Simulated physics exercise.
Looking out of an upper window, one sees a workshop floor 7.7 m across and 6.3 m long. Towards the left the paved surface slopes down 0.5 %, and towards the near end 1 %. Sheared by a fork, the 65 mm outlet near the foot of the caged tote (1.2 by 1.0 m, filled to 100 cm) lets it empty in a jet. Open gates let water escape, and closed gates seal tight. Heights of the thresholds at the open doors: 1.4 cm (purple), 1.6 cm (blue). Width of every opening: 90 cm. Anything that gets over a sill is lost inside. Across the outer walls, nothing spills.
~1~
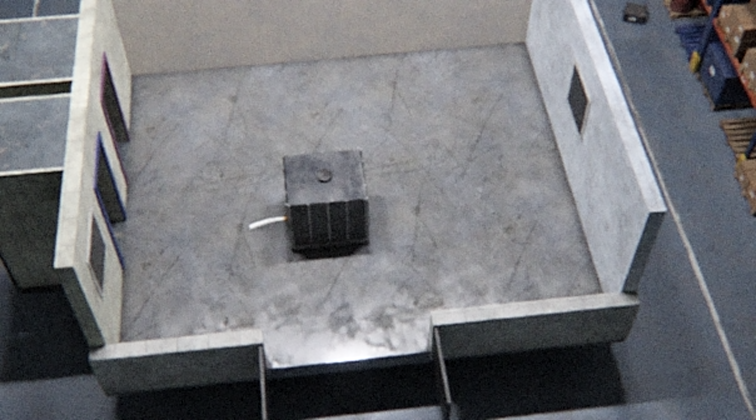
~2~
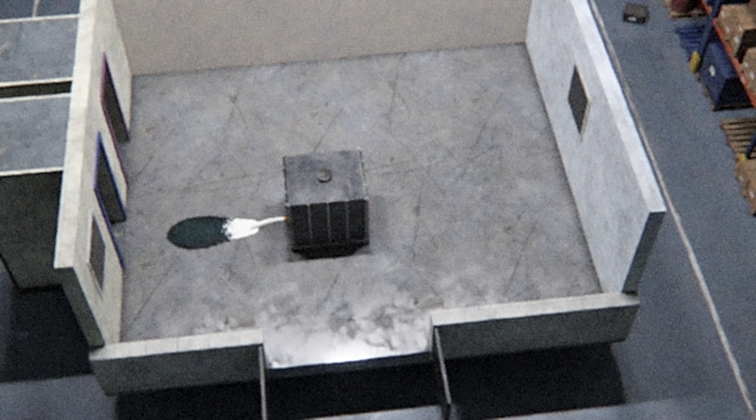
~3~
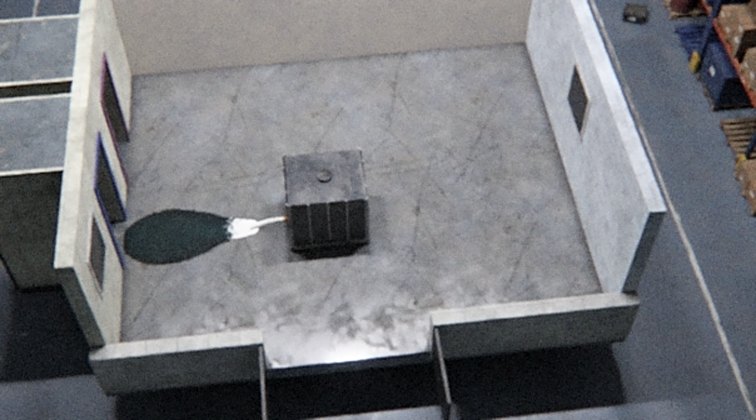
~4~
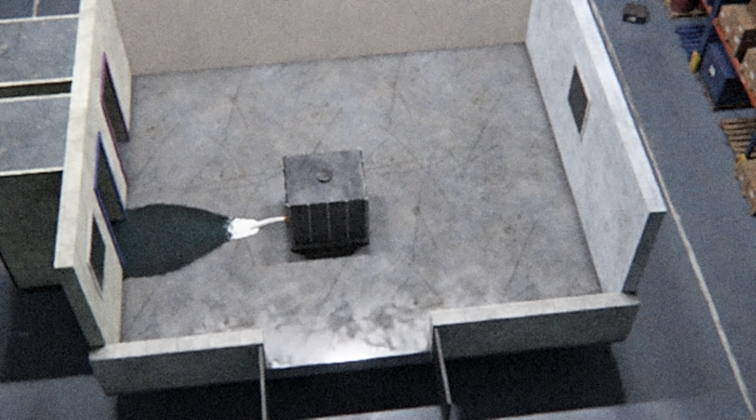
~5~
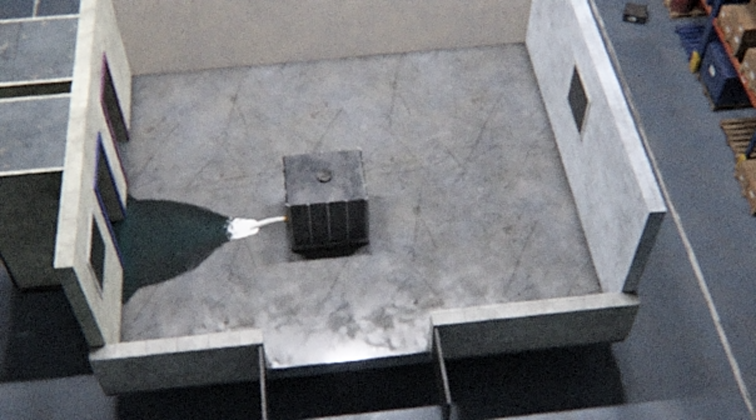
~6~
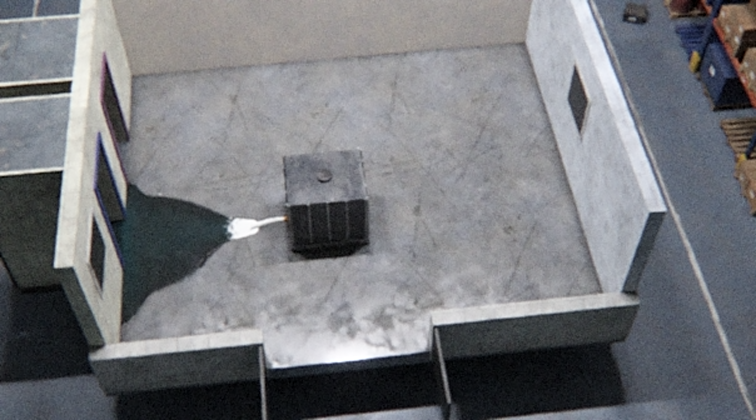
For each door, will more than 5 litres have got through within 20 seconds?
In the end purple door: Below the cutoff; blue door: Above the cutoff.
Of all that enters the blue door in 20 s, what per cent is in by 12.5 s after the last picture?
About 75 %.
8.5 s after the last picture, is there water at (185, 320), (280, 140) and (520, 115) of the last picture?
First waterlogged, then untouched, then untouched.
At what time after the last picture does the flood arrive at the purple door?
Arrival time, purple: 2.2 seconds.
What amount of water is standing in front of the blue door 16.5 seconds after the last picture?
Roughly 3.5 centimetres.
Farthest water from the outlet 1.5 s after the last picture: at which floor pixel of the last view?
Roughly at (119, 360).
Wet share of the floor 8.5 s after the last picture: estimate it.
About 15 percent of the floor.
Then, 1.5 s after the last picture water covers 5 % of the floor and is deepest (4 cm) near (125, 245); purple door not reached, blue door 3.7 cm at the sill, 11 L in.
Then, 4.5 s after the last picture water covers 10 % of the floor and is deepest (4 cm) near (125, 245); purple door 0.81 cm at the sill, 0 L in, blue door 3.7 cm at the sill, 22 L in.
Then, 8.5 s after the last picture water covers 15 % of the floor and is deepest (4 cm) near (125, 245); purple door 1.1 cm at the sill, 0 L in, blue door 3.7 cm at the sill, 37 L in.
Then, 12.5 s after the last picture water covers 20 % of the floor and is deepest (4 cm) near (125, 236); purple door 1.1 cm at the sill, 0 L in, blue door 3.7 cm at the sill, 53 L in.
Then, 16.5 s after the last picture water covers 20 % of the floor and is deepest (4 cm) near (125, 236); purple door 1.1 cm at the sill, 0 L in, blue door 3.6 cm at the sill, 71 L in.
